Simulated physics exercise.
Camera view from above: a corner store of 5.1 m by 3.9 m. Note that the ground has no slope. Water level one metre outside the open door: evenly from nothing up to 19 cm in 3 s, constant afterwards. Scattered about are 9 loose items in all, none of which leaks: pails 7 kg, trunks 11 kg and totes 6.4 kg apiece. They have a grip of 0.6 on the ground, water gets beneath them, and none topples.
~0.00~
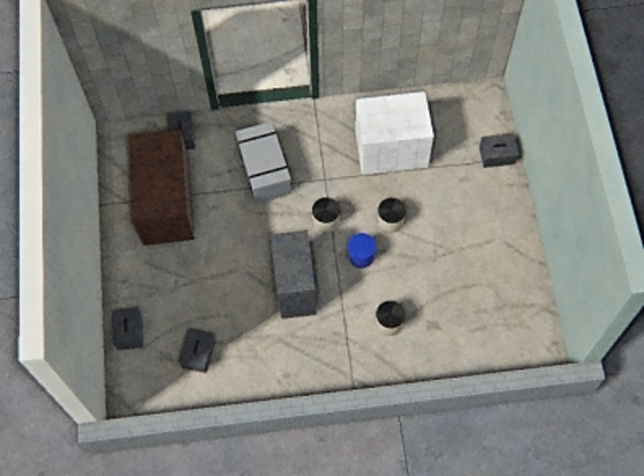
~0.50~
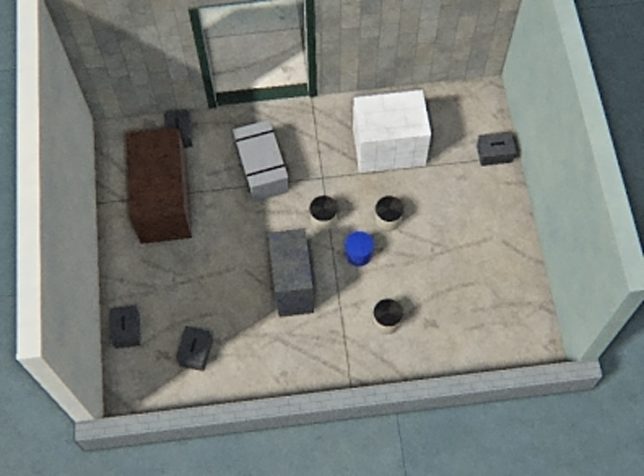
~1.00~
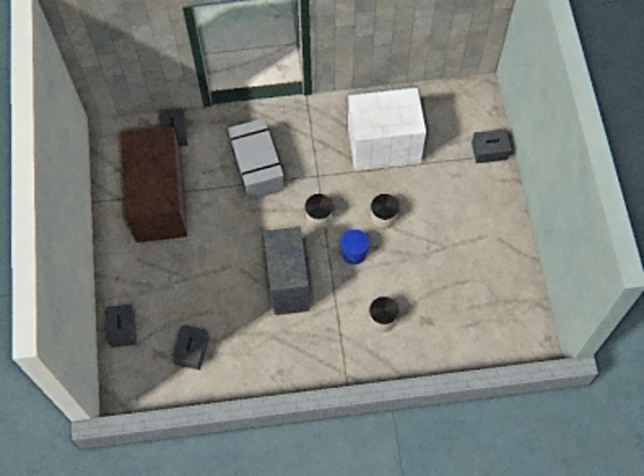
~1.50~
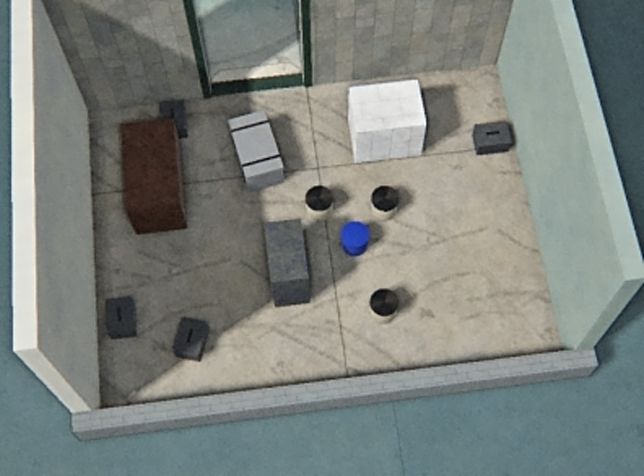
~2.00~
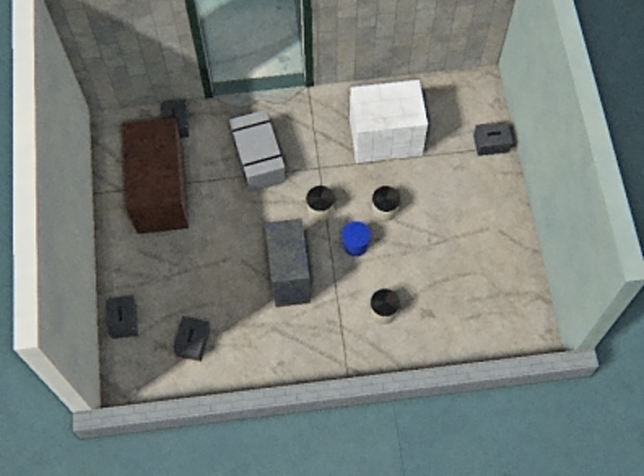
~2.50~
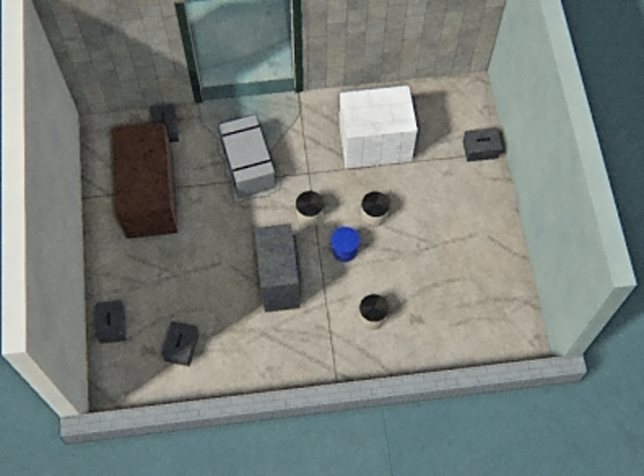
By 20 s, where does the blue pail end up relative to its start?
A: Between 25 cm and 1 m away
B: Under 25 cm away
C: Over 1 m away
C, over 1 m away.
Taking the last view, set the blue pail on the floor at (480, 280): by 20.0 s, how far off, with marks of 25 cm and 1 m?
Here it heads a good way off.
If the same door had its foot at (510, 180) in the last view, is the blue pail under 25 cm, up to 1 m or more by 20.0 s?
Result for the blue pail: Large displacement.
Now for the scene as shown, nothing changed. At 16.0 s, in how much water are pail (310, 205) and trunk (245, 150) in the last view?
Roughly 13 and 9 cm.
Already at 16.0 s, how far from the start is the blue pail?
It has shifted about 200 cm.
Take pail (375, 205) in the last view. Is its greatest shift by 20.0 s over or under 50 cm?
It is short of it.
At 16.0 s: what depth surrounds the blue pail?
About 14 cm.
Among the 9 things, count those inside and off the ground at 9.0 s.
2 at that moment.
After 4.0 s the blue pail is near (346, 239), 0.0 m from its start, aground; 0 afloat.
After 9.0 s the blue pail is near (409, 287), 0.9 m from its start, aground; 2 afloat.
After 16.0 s the blue pail is near (523, 321), 2.2 m from its start, afloat; 8 afloat.
After 20.0 s the blue pail is near (523, 306), 2.1 m from its start, afloat; 9 afloat.
